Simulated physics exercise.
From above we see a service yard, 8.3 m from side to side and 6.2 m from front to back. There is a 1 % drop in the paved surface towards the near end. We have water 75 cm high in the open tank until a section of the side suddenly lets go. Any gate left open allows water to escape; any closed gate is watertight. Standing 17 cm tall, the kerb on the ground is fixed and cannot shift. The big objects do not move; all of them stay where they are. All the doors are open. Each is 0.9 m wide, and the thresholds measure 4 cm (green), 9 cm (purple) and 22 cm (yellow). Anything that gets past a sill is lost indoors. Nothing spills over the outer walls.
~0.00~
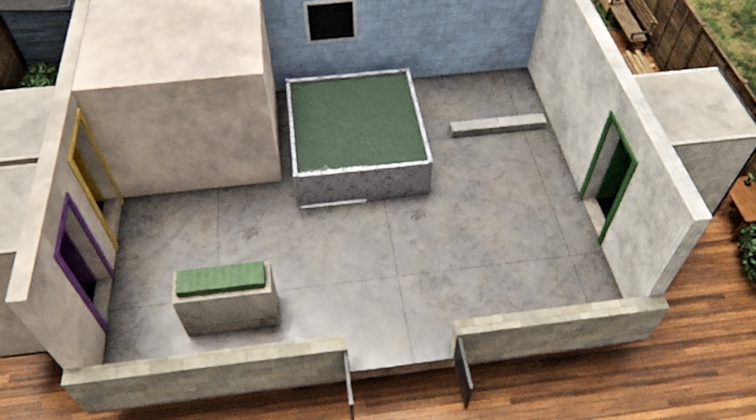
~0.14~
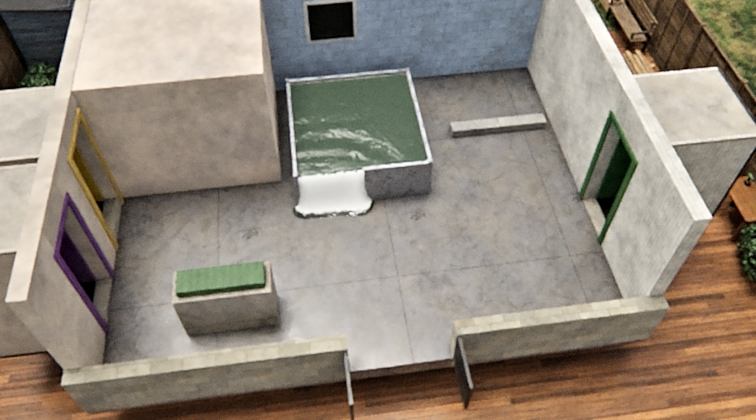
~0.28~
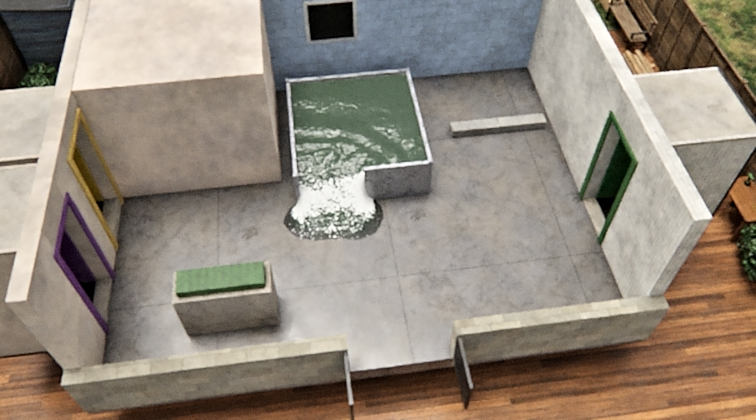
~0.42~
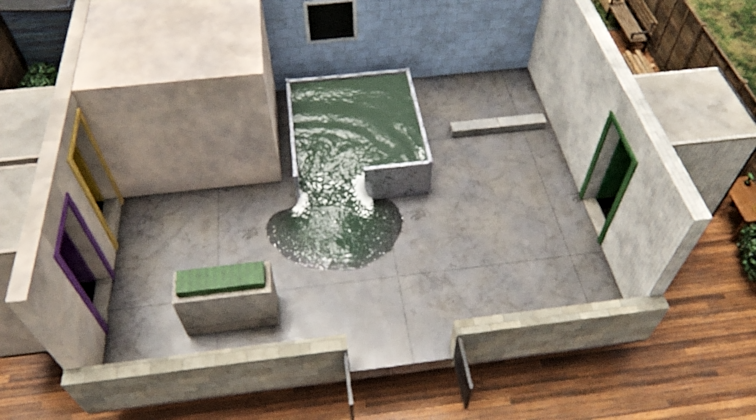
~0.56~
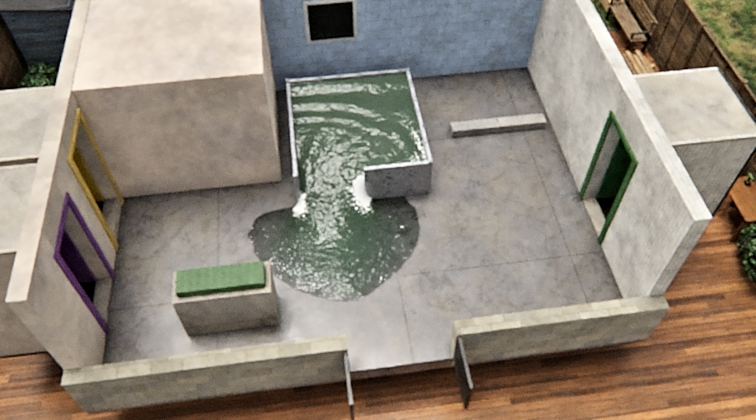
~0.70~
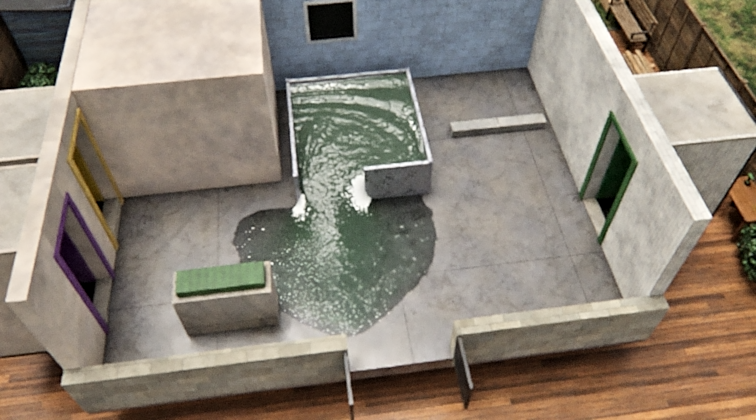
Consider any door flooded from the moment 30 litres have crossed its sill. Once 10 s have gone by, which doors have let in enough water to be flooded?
My prediction: At the green door no more than the set amount gets in, at the purple door more than the set amount gets in, at the yellow door no more than the set amount gets in.
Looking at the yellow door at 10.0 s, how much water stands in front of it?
Some 10.5 cm.
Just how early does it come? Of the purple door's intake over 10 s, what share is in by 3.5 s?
Roughly 45%.
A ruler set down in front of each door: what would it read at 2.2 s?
In centimetres, the green door gives 0, the purple door 14 and the yellow door 0.
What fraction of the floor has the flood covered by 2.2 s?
Wet share: Near 40 percent.
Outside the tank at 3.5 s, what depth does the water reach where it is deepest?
It tops out at some 29 cm.
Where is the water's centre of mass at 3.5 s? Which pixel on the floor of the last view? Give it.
(324, 214).
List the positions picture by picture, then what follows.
In the first picture, still water, 75 cm deep, in the open tank at (356, 122).
In the second picture, water pours out at (332, 192) and has run 0.7 m, to (296, 209); deepest outside 41 cm, 75 cm at the open tank's back.
In the third picture, water pours out at (332, 193) and has run 0.9 m, to (369, 230); deepest outside 46 cm, 75 cm at the open tank's back.
In the fourth picture, the front is at (361, 263), 1.4 m from the gap at (333, 194); 2.4 m2 of floor is under water; 75 cm left at the back of the open tank.
In the fifth picture, water pours out at (332, 194) and has run 2.0 m, to (354, 295); deepest outside 44 cm, 74 cm at the open tank's back.
In the sixth picture, water pours out at (332, 193) and has run 2.7 m, to (348, 332); deepest outside 44 cm, 68 cm at the open tank's back.
After 1.4 s water covers 30 % of the floor and is deepest (43 cm) near (323, 211); green door not reached, purple door not reached, yellow door not reached.
After 2.2 s water covers 40 % of the floor and is deepest (40 cm) near (281, 365); green door not reached, purple door 14 cm at the sill, 7 L in, yellow door not reached.
After 3.5 s water covers 45 % of the floor and is deepest (29 cm) near (128, 353); green door not reached, purple door 22 cm at the sill, 111 L in, yellow door 7 cm at the sill, 0 L in.
After 6.0 s water covers 65 % of the floor and is deepest (18 cm) near (101, 388); green door 3 cm at the sill, 0 L in, purple door 16 cm at the sill, 203 L in, yellow door 14 cm at the sill, 0 L in.
After 10.0 s water covers 80 % of the floor and is deepest (14 cm) near (328, 359); green door 3 cm at the sill, 0 L in, purple door 10 cm at the sill, 241 L in, yellow door 11 cm at the sill, 0 L in.
